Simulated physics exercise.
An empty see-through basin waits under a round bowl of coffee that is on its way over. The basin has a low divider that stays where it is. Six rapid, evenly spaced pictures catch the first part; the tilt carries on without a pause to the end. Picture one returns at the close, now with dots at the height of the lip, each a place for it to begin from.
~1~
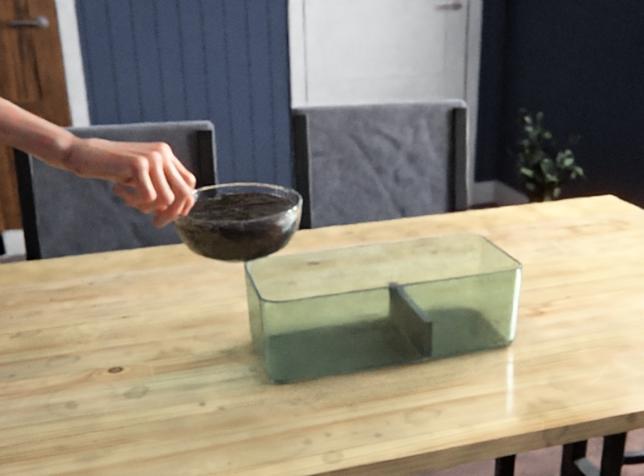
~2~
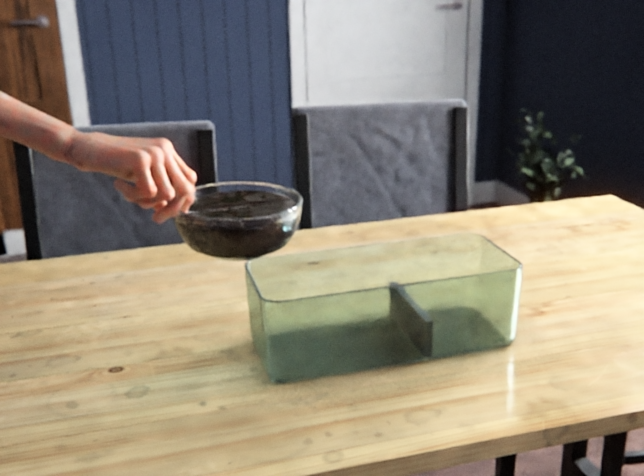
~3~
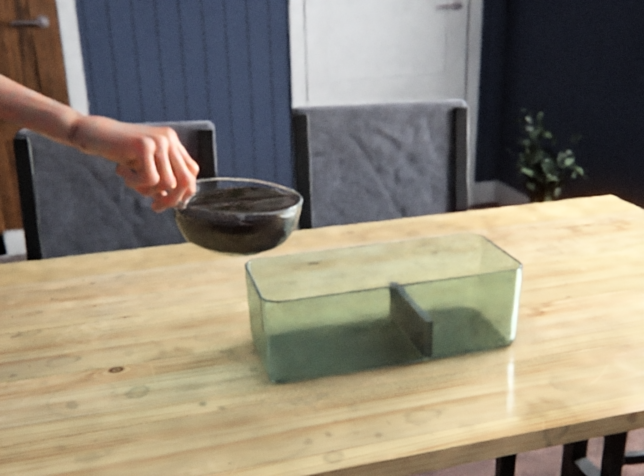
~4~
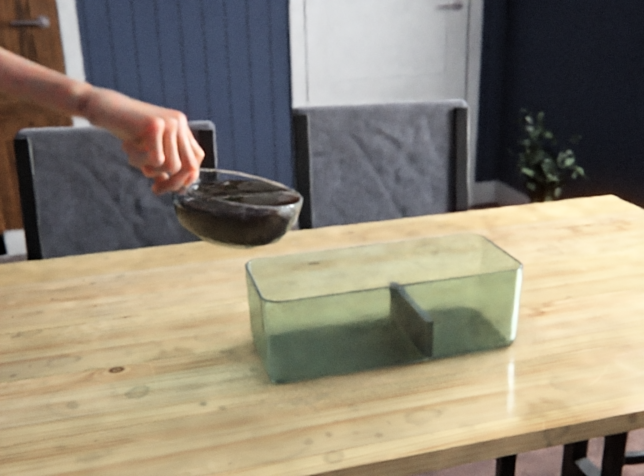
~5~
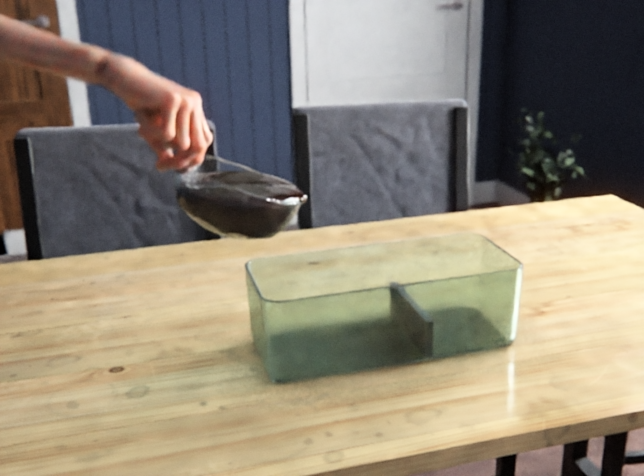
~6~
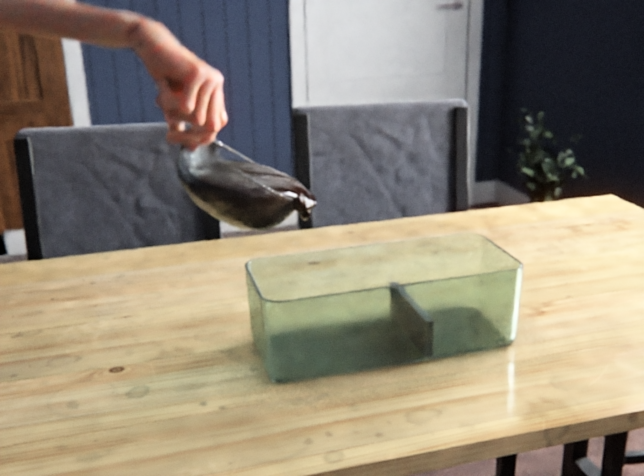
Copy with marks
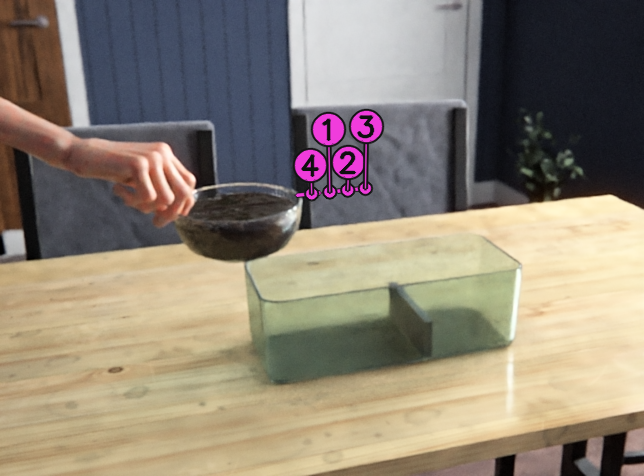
A bare hand reaches in from the left over a pale wooden table, seen from slightly above in a room with blue panelled walls, a white door and two grey chairs. It holds a clear round bowl of dark coffee above and left of an empty, green-tinted see-through basin with a low dividing wall. The camera stays still as the hand rises and tilts the bowl rightward, steeply, until coffee slips over its lip.
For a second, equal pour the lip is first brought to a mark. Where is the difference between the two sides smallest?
Place 1.
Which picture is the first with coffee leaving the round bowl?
Picture 5.
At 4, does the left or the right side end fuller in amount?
More ends on the left.
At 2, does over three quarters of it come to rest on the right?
No.
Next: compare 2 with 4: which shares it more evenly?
That would be 2.
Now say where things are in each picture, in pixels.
Upright, lip at (297, 195); basin from (267, 381) to (512, 342); top of the wall at (410, 300); nothing has left yet, in the first frame.
Upright, lip at (297, 194); nothing has left yet, in the second frame.
Tipped about 6°, lip at (298, 195); nothing has left yet, in the third frame.
Tipped about 13°, lip at (298, 195); nothing has left yet, in the fourth frame.
Tipped about 23°, lip at (298, 194); coffee is over the lip, down to (298, 194), in the fifth frame.
Tipped about 34°, lip at (298, 194); coffee is over the lip, down to (303, 213), in the sixth frame.
In magenta, 1 at (329, 191); 2 at (347, 190); 3 at (365, 188); 4 at (311, 193).
With 1, about 45 % ends left of the wall and 52 % right of it; 3 % is lost outside.
With 2, about 33 % ends left of the wall and 63 % right of it; 3 % is lost outside.
With 3, about 21 % ends left of the wall and 75 % right of it; 4 % is lost outside.
With 4, about 73 % ends left of the wall and 24 % right of it; 3 % is lost outside.
